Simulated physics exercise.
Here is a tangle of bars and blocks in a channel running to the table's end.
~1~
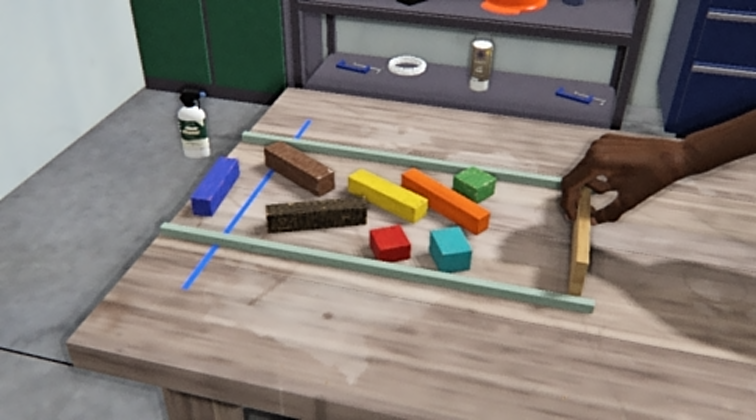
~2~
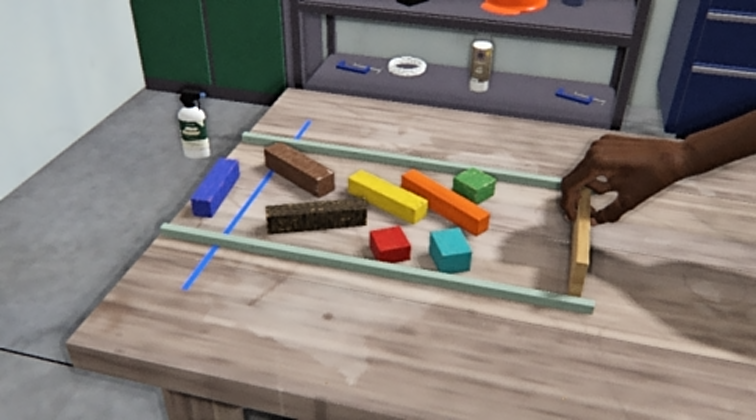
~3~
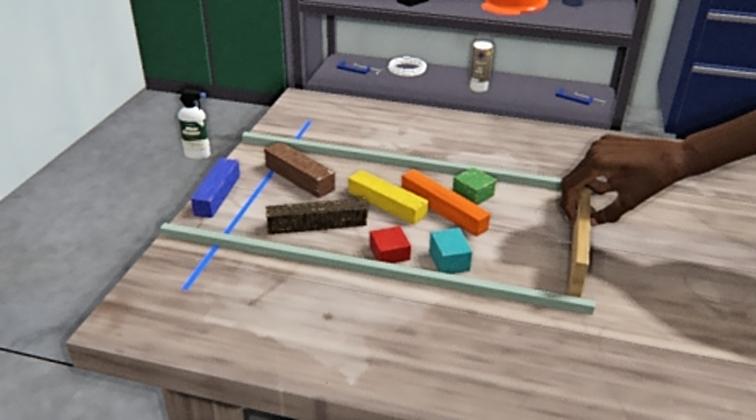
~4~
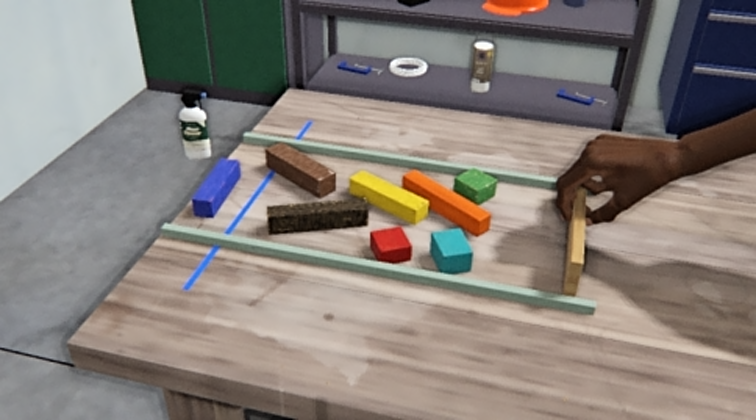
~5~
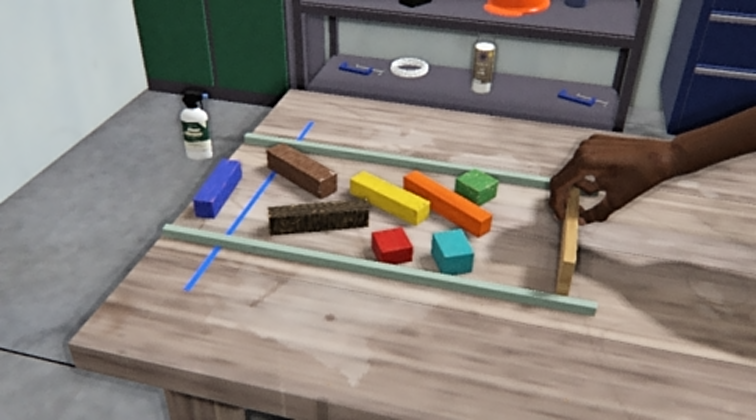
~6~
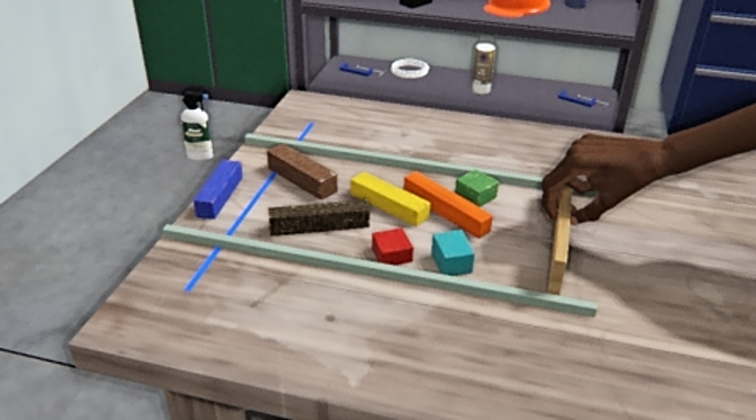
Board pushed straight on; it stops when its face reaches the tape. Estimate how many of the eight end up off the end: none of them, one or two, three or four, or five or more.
Most likely, three or possibly four will tumble down.
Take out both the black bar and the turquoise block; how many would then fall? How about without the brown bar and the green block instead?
The number fallen is 2, and in the other try 2.
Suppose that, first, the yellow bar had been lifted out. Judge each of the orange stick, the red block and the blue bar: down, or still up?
Well, the orange stick is left in place, the red block is left in place and the blue bar topples off.
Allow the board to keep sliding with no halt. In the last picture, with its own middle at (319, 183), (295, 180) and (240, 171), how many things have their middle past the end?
0, 1 and 6.
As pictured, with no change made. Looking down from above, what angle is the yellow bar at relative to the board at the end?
Near 40 degrees.
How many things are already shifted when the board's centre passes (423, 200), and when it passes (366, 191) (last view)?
Counting first: 5, next 7.
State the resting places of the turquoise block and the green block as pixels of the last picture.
The turquoise block comes to rest close to (222, 213), while the green block rests close to (267, 156).
A little later, none off yet; blue bar at rest near (219, 188); brown bar at rest near (302, 171); black bar at rest near (319, 218).
Next, none off yet; blue bar at rest near (219, 188); brown bar moving near (294, 172); black bar shifted a little near (292, 217).
Later still, none off yet; blue bar shifted a little near (202, 185); brown bar shifted about its own width near (243, 174); black bar shifted about its own width near (220, 208).
When it is over, the number that fall off is three or four; down, black bar, brown bar and blue bar.
